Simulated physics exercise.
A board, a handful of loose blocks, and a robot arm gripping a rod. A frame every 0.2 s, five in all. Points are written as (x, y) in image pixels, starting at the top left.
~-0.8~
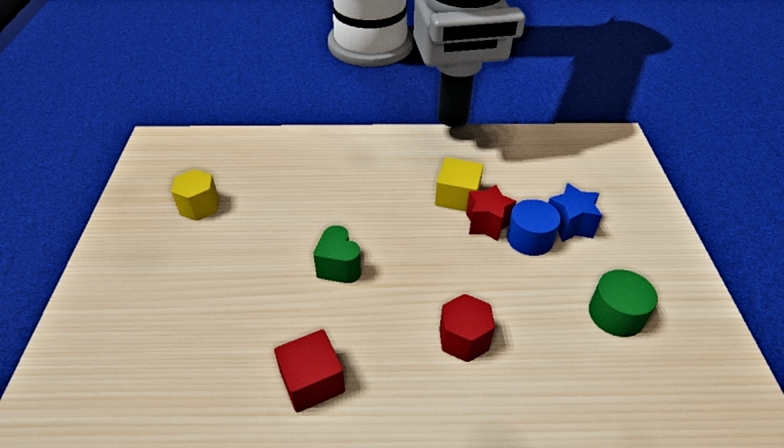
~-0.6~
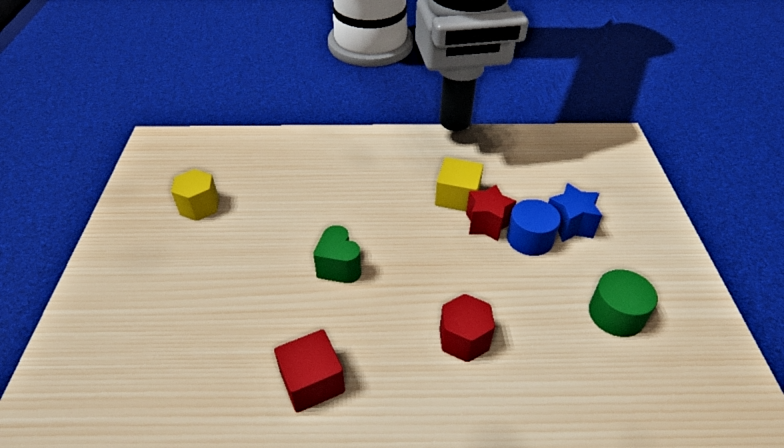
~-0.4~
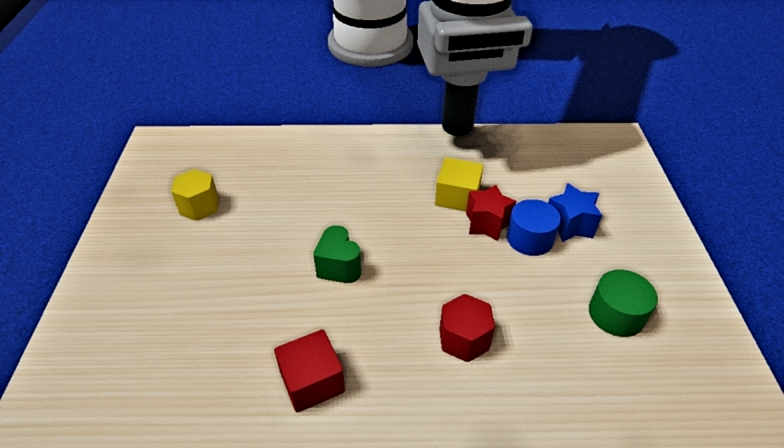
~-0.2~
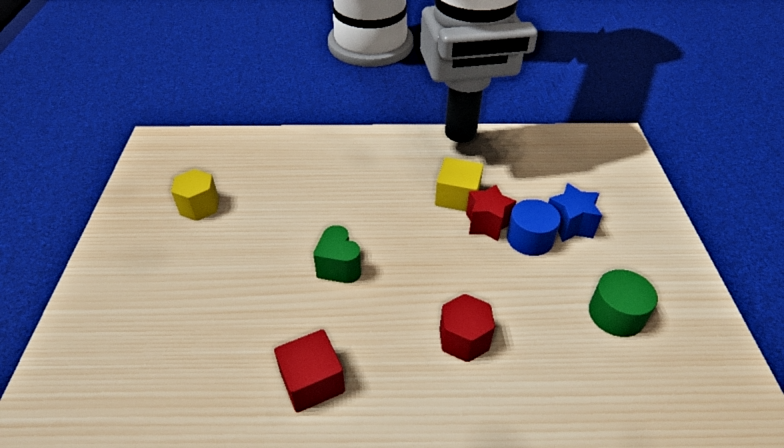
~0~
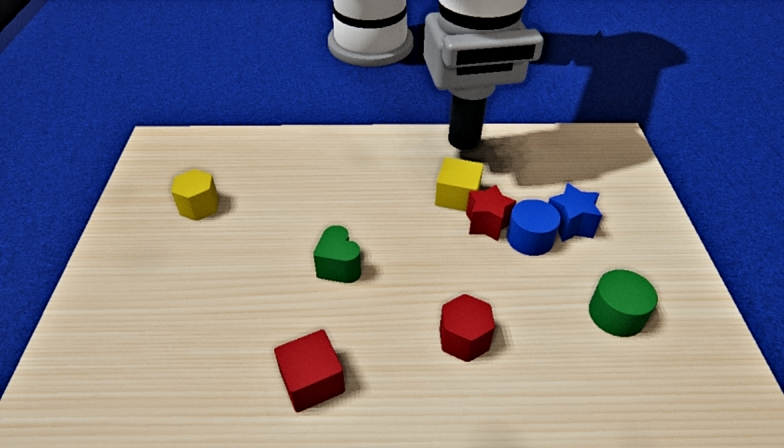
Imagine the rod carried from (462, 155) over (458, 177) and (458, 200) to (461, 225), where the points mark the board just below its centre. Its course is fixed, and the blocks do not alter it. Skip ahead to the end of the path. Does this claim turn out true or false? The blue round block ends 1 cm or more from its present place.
The claim does not hold.
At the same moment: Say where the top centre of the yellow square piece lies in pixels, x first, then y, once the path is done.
Put as a pixel place, it's (447, 228).
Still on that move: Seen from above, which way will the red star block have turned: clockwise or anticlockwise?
Spin direction: Counter-clockwise.
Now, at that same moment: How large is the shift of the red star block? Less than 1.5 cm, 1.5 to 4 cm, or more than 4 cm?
Band: 1.5 to 4 cm.
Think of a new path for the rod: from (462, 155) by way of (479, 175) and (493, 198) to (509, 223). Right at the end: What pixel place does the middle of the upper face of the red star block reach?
At pixel (489, 215).
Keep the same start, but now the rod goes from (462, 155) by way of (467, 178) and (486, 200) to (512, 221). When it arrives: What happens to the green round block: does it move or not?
The block in question stays where it was by the end.
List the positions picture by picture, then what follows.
In the first frame, rod tip at (453, 119); block tops, yellow square piece at (461, 172); red star block at (492, 200); blue round block at (536, 215).
In the second frame, rod at (455, 123); blocks unchanged.
In the third frame, rod at (457, 128); blocks unchanged.
In the fourth frame, rod at (460, 134); blocks unchanged.
In the fifth frame, rod at (464, 142); yellow square piece at (461, 172); red star block at (492, 200); blue round block at (536, 215).
What follows on the original path. One third of the way, rod at (460, 163); yellow square piece at (460, 178); red star block at (493, 203).
Two thirds of the way, rod at (459, 187); yellow square piece at (454, 203); red star block at (494, 219), turned 50° anticlockwise.
At the end, rod at (463, 212); yellow square piece at (447, 228), turned 15° clockwise; red star block at (498, 226), turned 60° anticlockwise; blue round block in place.
